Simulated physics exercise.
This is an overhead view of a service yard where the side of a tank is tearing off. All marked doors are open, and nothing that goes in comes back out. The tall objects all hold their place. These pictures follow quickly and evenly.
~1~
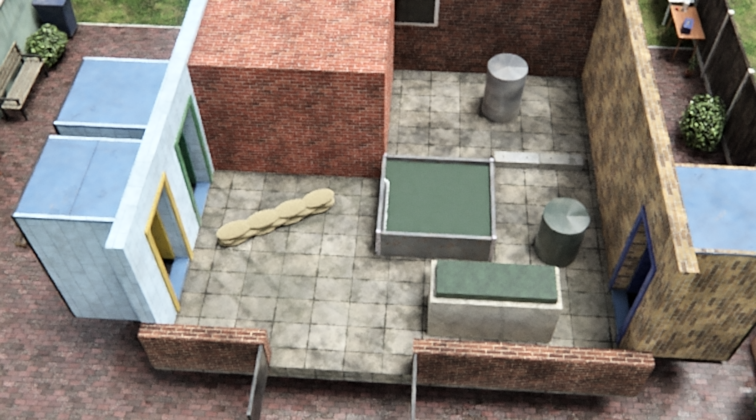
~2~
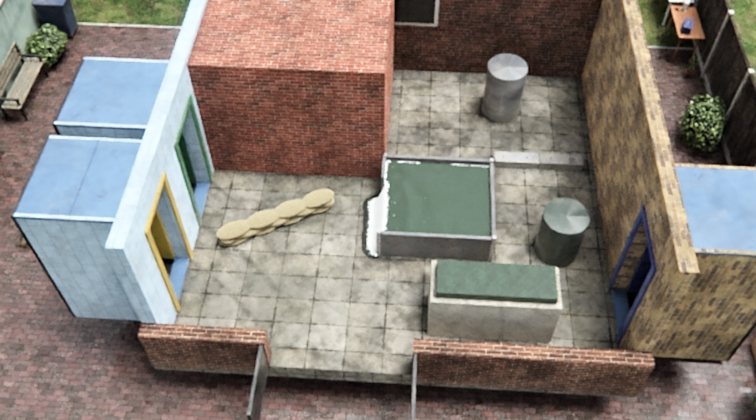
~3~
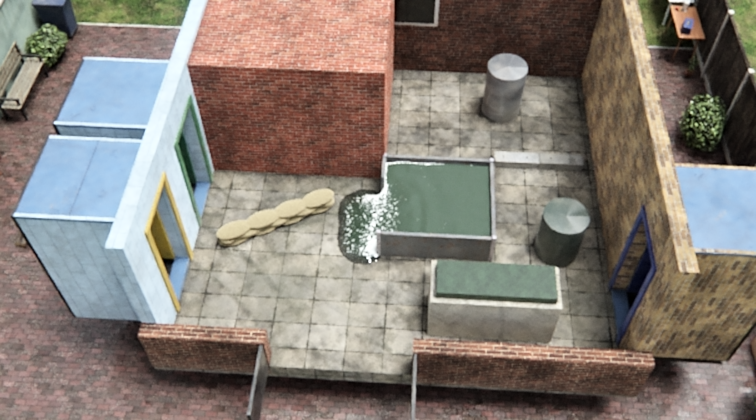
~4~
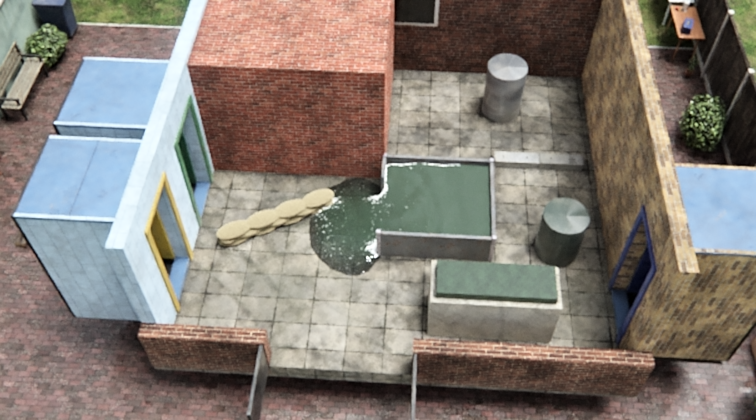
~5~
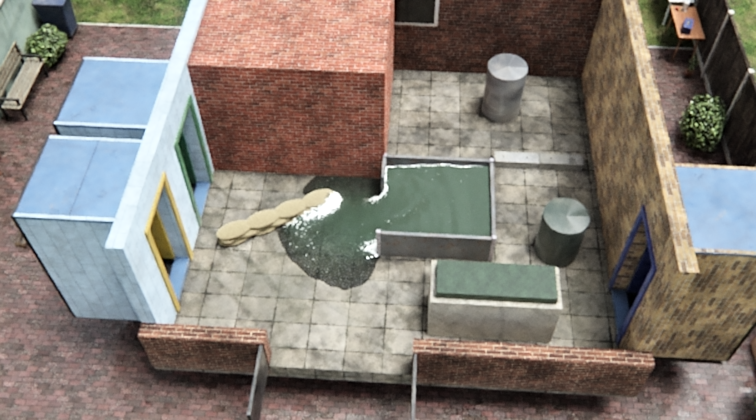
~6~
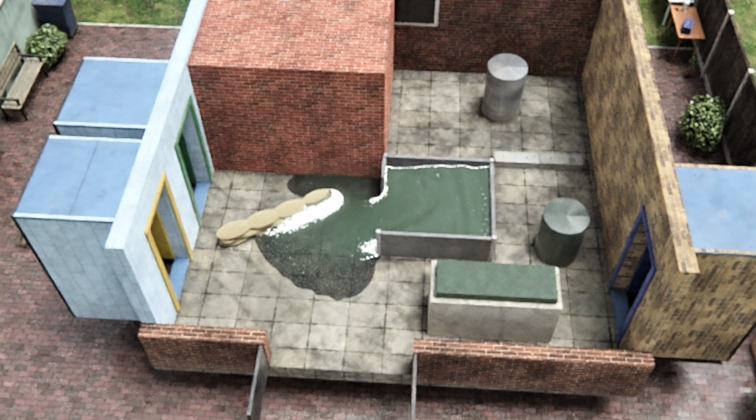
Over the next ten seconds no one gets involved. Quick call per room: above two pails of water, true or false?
Blue door: False; yellow door: True; green door: True.
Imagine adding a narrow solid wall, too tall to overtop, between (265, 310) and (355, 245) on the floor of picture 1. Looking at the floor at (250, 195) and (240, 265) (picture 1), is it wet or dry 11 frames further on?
Note: Point one drenched, point two drenched.
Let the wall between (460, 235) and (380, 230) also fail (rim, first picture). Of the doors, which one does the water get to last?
My answer: The door marked green.
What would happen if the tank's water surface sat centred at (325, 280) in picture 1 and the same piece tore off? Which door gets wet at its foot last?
Answer: The one in blue.
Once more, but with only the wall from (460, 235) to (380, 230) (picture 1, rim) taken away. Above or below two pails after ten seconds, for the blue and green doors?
First the blue door, which overshoots; then the green door, which remains short.
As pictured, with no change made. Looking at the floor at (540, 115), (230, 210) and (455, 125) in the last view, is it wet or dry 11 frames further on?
Point by point: Not yet wet, inundated, not yet wet.
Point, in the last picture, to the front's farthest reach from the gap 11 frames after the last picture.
The wet edge reaches furthest near (169, 346).
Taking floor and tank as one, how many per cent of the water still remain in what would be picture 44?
82 in a hundred.
A moment on, water covers 20 % of the floor; the blue door not reached, the yellow door wet at the sill, nothing in, the green door not reached.
Next, water covers 30 % of the floor; the blue door not reached, the yellow door over two buckets in, the green door wet at the sill, nothing in.
Then, water covers 30 % of the floor; the blue door not reached, the yellow door far over two buckets in, the green door under two buckets in.
Later, water covers 40 % of the floor; the blue door not reached, the yellow door far over two buckets in, the green door over two buckets in.
In the end, water covers 50 % of the floor; the blue door wet at the sill, nothing in, the yellow door far over two buckets in, the green door far over two buckets in.
